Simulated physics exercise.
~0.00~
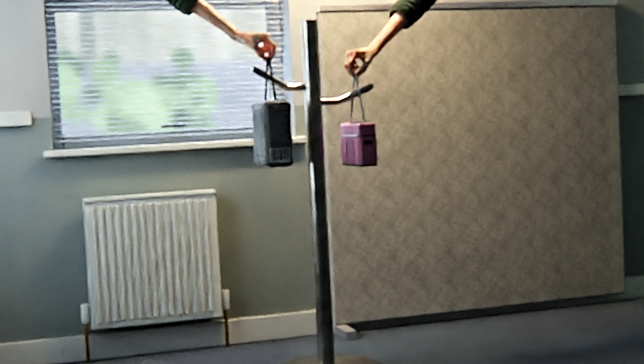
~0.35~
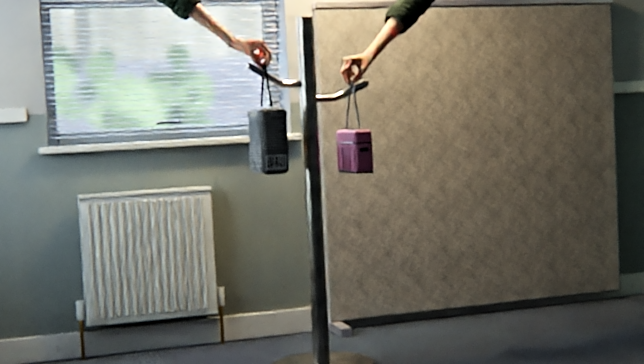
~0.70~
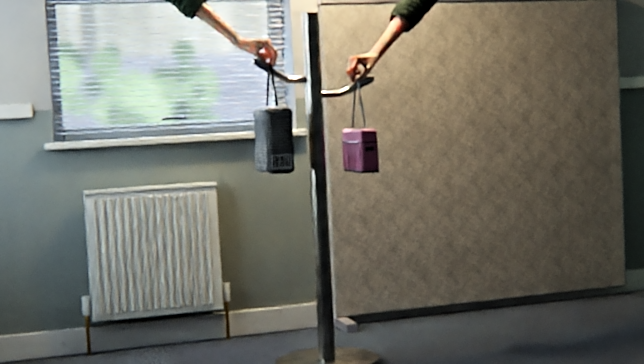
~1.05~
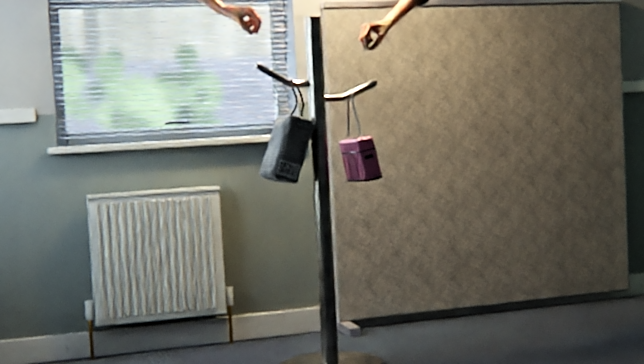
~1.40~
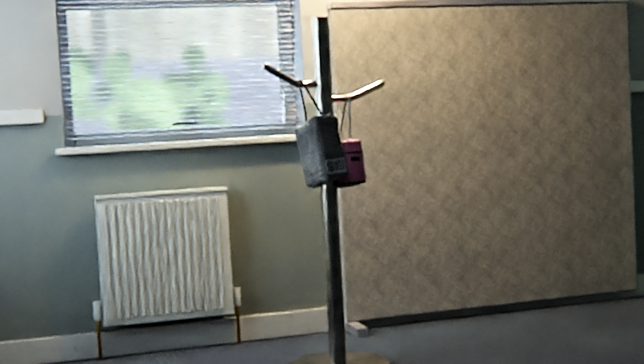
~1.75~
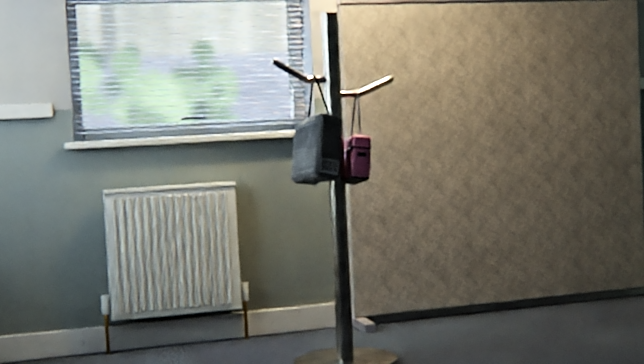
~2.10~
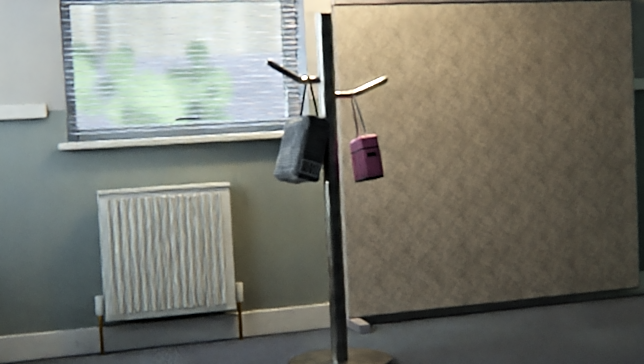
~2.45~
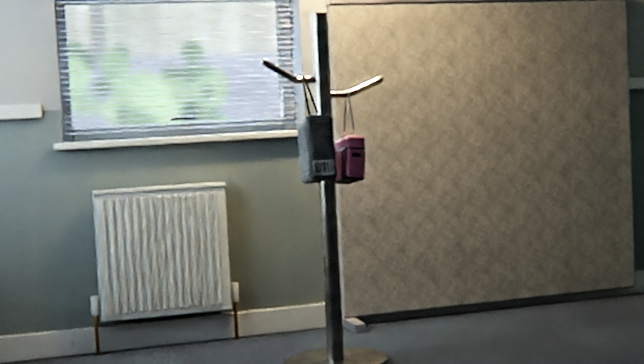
The clip shows two hands lowering a grey sack and a pink case by their loops onto the two pegs of a post, then letting go and drawing away. Both items swing and tilt beneath the pegs, and both are still hanging at the end.
